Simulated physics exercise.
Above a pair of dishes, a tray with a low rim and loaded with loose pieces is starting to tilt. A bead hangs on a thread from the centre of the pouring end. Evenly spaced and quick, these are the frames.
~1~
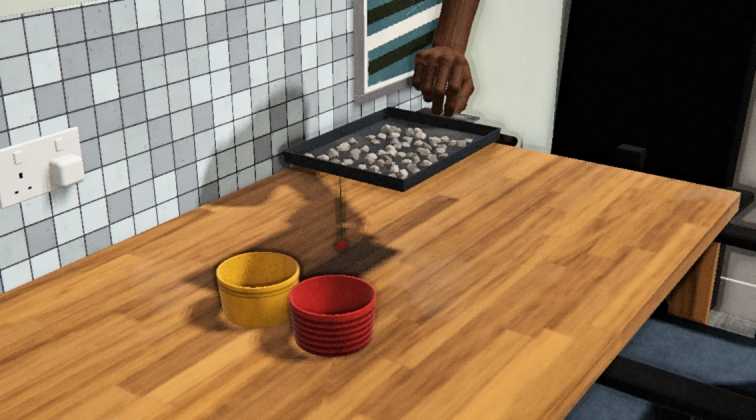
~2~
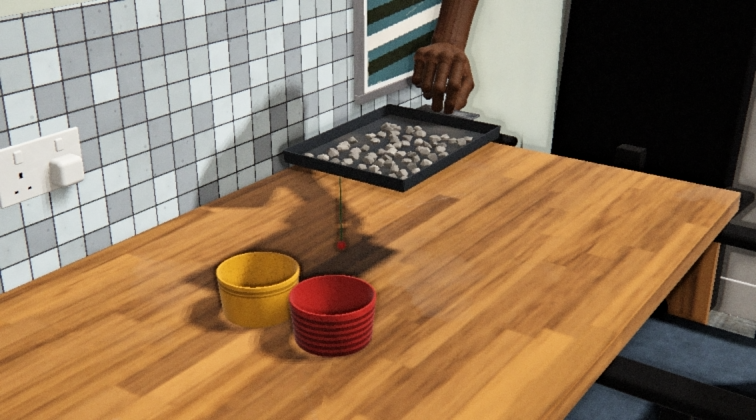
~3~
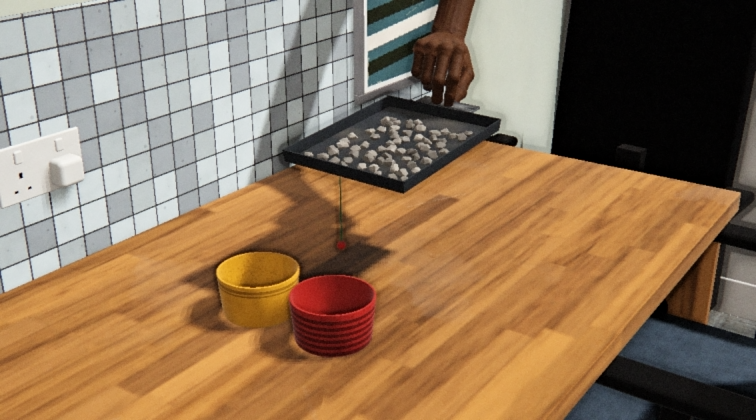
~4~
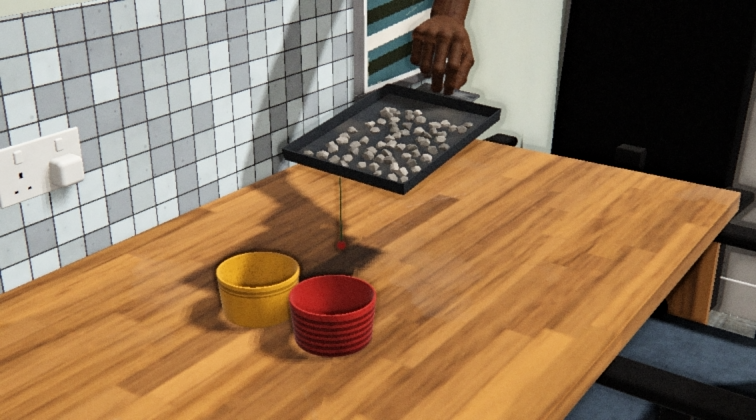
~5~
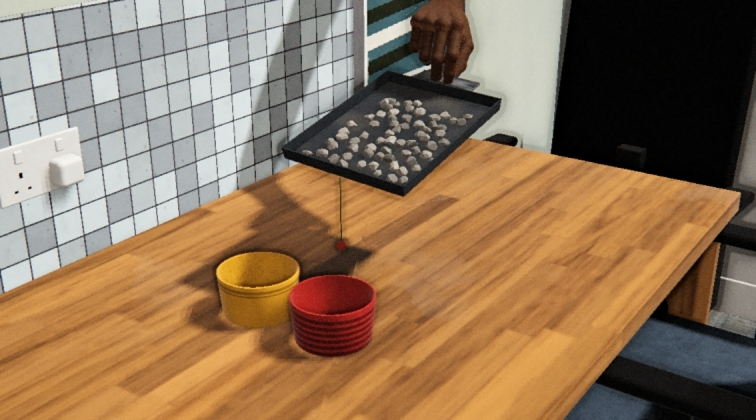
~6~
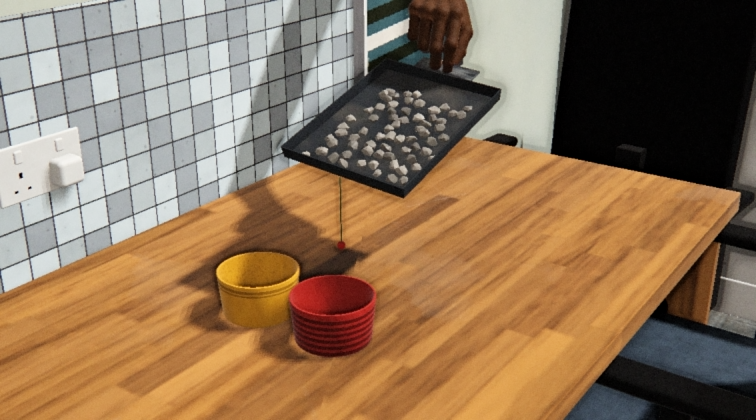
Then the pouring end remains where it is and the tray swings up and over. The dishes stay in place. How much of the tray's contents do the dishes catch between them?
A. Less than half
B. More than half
Option A: Less than half.
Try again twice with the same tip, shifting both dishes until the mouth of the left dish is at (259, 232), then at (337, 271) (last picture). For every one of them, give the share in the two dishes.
0 %, then 60 %.
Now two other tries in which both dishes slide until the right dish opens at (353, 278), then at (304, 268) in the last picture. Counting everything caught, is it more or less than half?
The bulk of it and then Short of half.
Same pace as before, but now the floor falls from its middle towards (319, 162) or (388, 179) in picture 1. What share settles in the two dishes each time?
In turn 0 and 0 in a hundred.
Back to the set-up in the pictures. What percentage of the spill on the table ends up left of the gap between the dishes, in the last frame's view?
It works out to some 0 per cent.
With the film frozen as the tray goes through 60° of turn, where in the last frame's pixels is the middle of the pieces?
The middle of the pieces shows up near (375, 163).
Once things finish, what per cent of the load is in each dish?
The left dish gets close to 0 per cent and the right dish close to 10 per cent.
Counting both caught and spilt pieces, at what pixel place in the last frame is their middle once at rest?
Close to (391, 320), more or less.
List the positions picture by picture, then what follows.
In the first frame, corners of the pouring end near (285, 150) and (404, 179), level; middle of the load near (389, 149), bits of gravel; left dish near (231, 302); right dish near (306, 330); bead on its thread near (341, 245).
In the second frame, corners of the pouring end near (285, 150) and (404, 179), level; middle of the load near (389, 148).
In the third frame, corners of the pouring end near (285, 149) and (403, 181), tipped barely, lowest at the right corner; middle of the load near (389, 144).
In the fourth frame, corners of the pouring end near (284, 148) and (403, 183), tipped a little, lowest at the right corner; middle of the load near (389, 139).
In the fifth frame, corners of the pouring end near (284, 147) and (403, 185), tipped a little, lowest at the right corner; middle of the load near (389, 134).
In the sixth frame, corners of the pouring end near (283, 146) and (403, 187), tipped clearly, lowest at the right corner; middle of the load near (388, 129); left dish near (231, 302); right dish near (306, 330).
Shortly afterwards, tray tipped steeply; all but a few on the tray; only a few in the air.
Next, tray tipped right over; near half on the tray; a little in the right dish; near a third outside both; a little in the air.
Some moments later, tray tipped past a quarter turn; a little in the right dish; only a few in the left dish; all but a few outside both.
In the end, tray tipped past a quarter turn; a little in the right dish; only a few in the left dish; all but a few outside both.
